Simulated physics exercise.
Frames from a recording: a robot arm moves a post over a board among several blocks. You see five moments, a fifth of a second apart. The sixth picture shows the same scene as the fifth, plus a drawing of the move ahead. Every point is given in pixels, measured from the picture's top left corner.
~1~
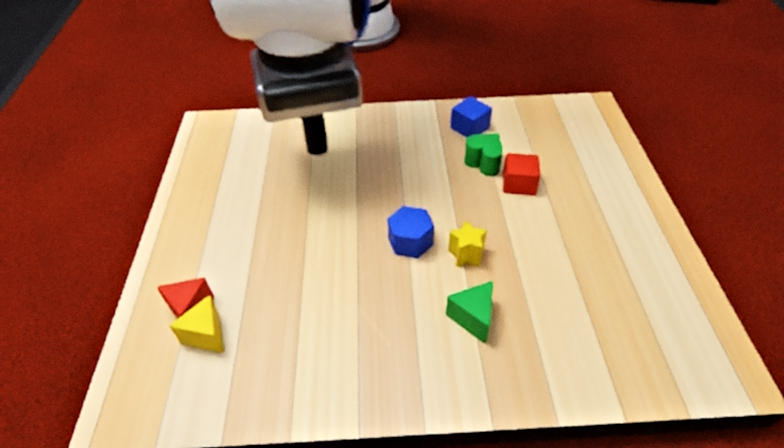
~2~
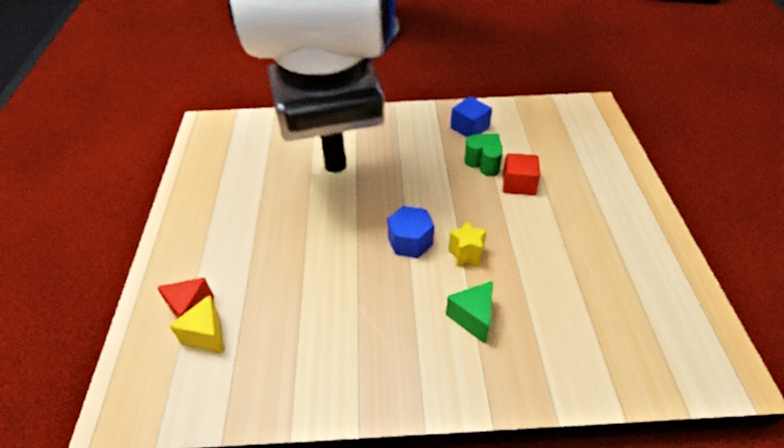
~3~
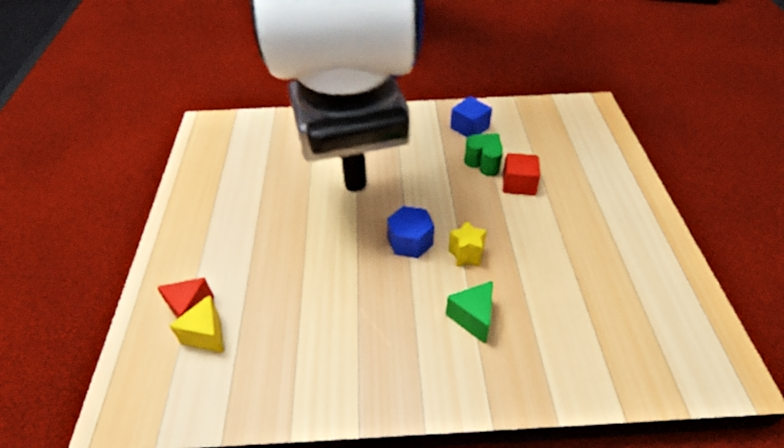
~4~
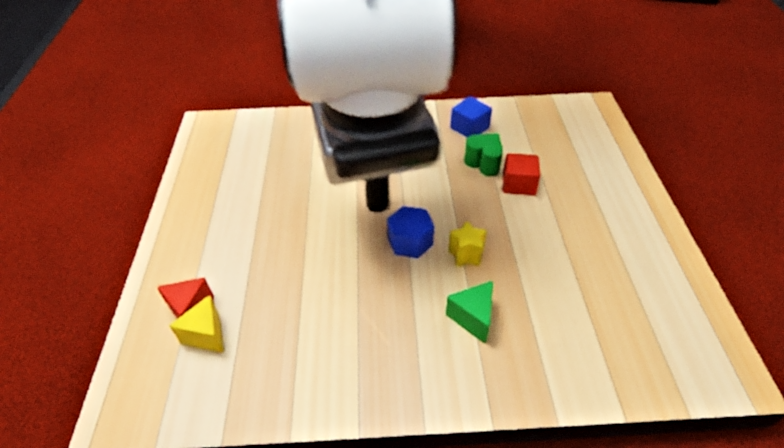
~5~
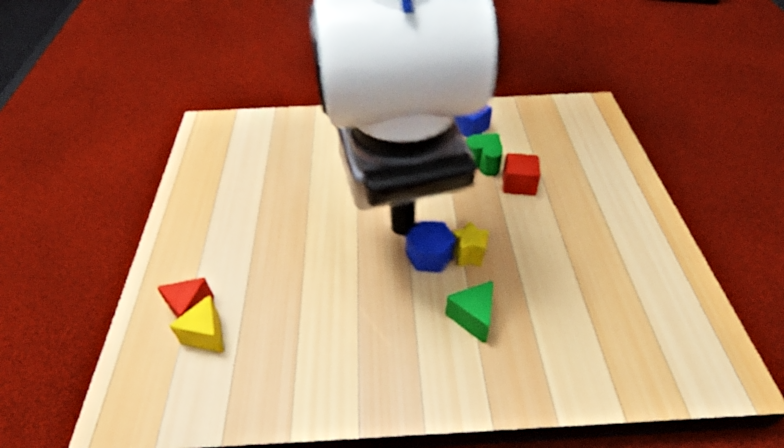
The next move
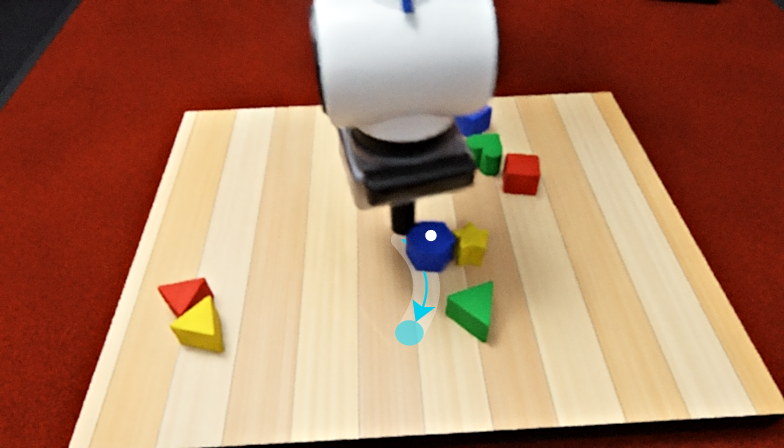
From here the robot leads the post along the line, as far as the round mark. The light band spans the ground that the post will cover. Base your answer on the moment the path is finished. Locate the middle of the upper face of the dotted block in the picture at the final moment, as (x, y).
If I read the scene right, the answer is (464, 261).
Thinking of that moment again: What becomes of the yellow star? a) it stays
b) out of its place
b: Out of its place.
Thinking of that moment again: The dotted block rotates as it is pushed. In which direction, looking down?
It makes a counterclockwise turn.
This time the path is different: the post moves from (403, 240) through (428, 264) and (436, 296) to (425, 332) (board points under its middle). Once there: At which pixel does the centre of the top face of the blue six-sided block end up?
It ends at (474, 263).
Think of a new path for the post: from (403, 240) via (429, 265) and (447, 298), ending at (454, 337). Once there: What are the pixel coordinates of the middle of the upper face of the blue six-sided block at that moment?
It is at (484, 267).
Drawn move, from (403, 240) through (422, 266) and (425, 299) to (409, 333); the dot is on the blue six-sided block.
What follows on the original path. One third of the way, post at (423, 253); blue six-sided block at (458, 256), turned 30° anticlockwise; yellow star at (485, 236), turned 25° anticlockwise.
Two thirds of the way, post at (425, 288); blue six-sided block at (464, 261), turned 45° anticlockwise; yellow star at (486, 237), turned 30° anticlockwise.
At the end, post at (409, 321); blue six-sided block at (464, 261), turned 45° anticlockwise; yellow star at (486, 237), turned 30° anticlockwise; green triangular block still.
